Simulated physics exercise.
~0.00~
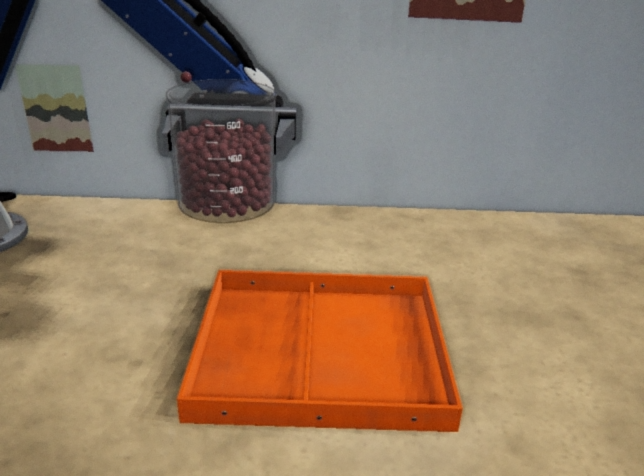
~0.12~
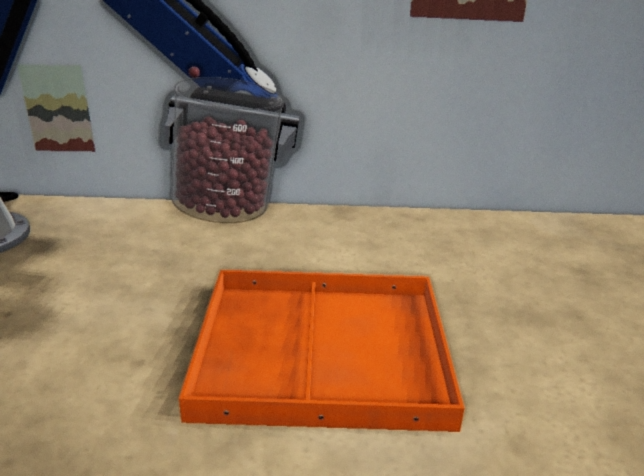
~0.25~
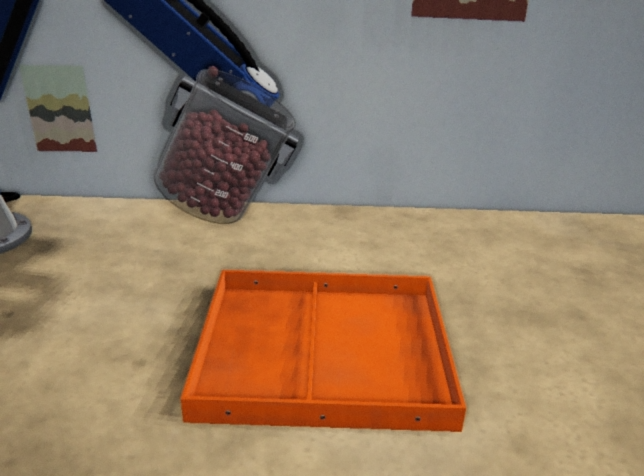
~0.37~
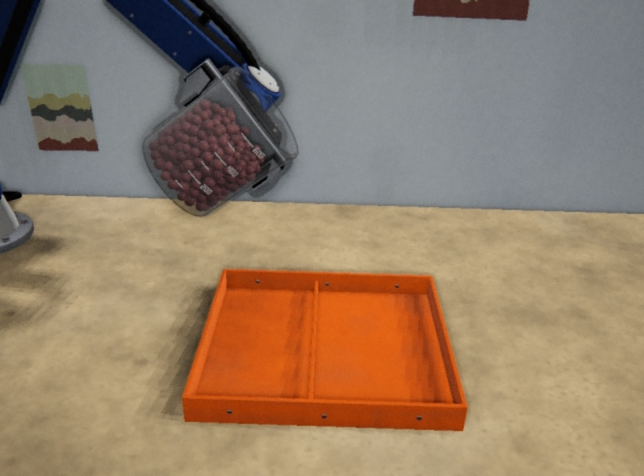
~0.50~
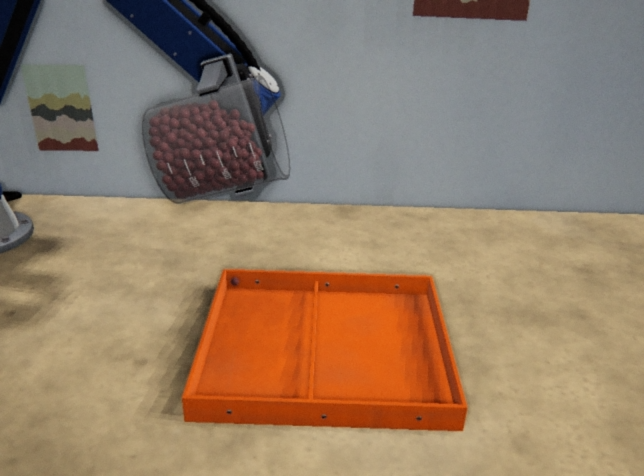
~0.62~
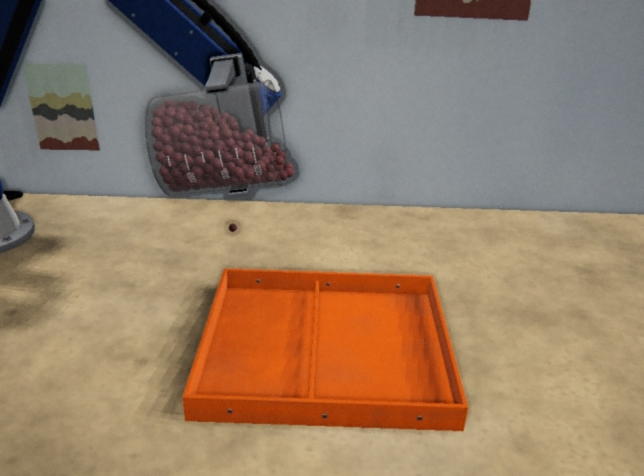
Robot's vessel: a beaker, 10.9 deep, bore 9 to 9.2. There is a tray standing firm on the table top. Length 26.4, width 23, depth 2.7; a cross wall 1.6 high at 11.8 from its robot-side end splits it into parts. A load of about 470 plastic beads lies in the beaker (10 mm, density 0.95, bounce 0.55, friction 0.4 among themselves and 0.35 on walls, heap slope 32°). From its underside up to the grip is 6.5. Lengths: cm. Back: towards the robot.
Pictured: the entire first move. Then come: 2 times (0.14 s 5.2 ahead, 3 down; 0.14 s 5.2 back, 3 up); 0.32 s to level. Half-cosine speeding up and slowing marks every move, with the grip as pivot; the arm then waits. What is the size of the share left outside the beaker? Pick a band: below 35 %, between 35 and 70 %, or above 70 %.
The share falls between 35 and 70 %.
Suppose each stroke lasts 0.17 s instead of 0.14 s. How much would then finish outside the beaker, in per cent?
45 %.
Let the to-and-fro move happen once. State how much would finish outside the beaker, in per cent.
Then about 35 per cent.
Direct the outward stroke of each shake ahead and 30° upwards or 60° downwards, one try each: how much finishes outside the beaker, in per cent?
Some 85 and 25 per cent.
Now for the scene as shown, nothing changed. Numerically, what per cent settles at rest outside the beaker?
Close to 50 in a hundred.
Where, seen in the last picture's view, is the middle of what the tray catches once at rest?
Around pixel (391, 350).
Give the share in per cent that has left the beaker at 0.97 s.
30 %.
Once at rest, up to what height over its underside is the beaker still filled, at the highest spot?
I'd put it at close to 5.5 centimetres.
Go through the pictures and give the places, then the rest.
The first picture shows beaker middle at (224, 151), level; upper third of the load around (224, 145), from x 180 to 265, top at y 75; 467 in the beaker.
The second picture shows beaker middle at (225, 151), tilted 8° forward; upper third of the load around (222, 145), from x 180 to 270, top at y 70.
The third picture shows beaker middle at (223, 150), tilted 28° forward; upper third of the load around (212, 143), from x 165 to 265, top at y 70; 466 in the beaker, 1 in flight or on a rim.
The fourth picture shows beaker middle at (220, 146), tilted 53° forward; upper third of the load around (203, 133), from x 155 to 260, top at y 105; 466 in the beaker, 1 in flight or on a rim.
The fifth picture shows beaker middle at (218, 143), tilted 73° forward; upper third of the load around (197, 125), from x 155 to 260, top at y 105; 466 in the beaker, 1 in the robot-side part.
The sixth picture shows beaker middle at (219, 141), tilted 81° forward; upper third of the load around (192, 128), from x 155 to 290, top at y 105; 466 in the beaker, 1 in flight or on a rim.
After 0.97 s, tilted 81° forward, highest piece 25 above the table; 326 in the beaker, 45 in the far-side part, 1 in the robot-side part, 1 on the table or floor, 94 in flight or on a rim.
After 1.32 s, tilted 47° forward, highest piece 26 above the table; 228 in the beaker, 182 in the far-side part, 29 in the robot-side part, 10 on the table or floor, 18 in flight or on a rim.
After 1.70 s, level, highest piece 24 above the table; 228 in the beaker, 196 in the far-side part, 33 in the robot-side part, 10 on the table or floor.
After 2.75 s, level, highest piece 24 above the table; 228 in the beaker, 196 in the far-side part, 33 in the robot-side part, 10 on the table or floor.
At rest, 228 in the beaker, 196 in the far-side part, 33 in the robot-side part, 10 on the table or floor. That is 51 % outside the beaker.
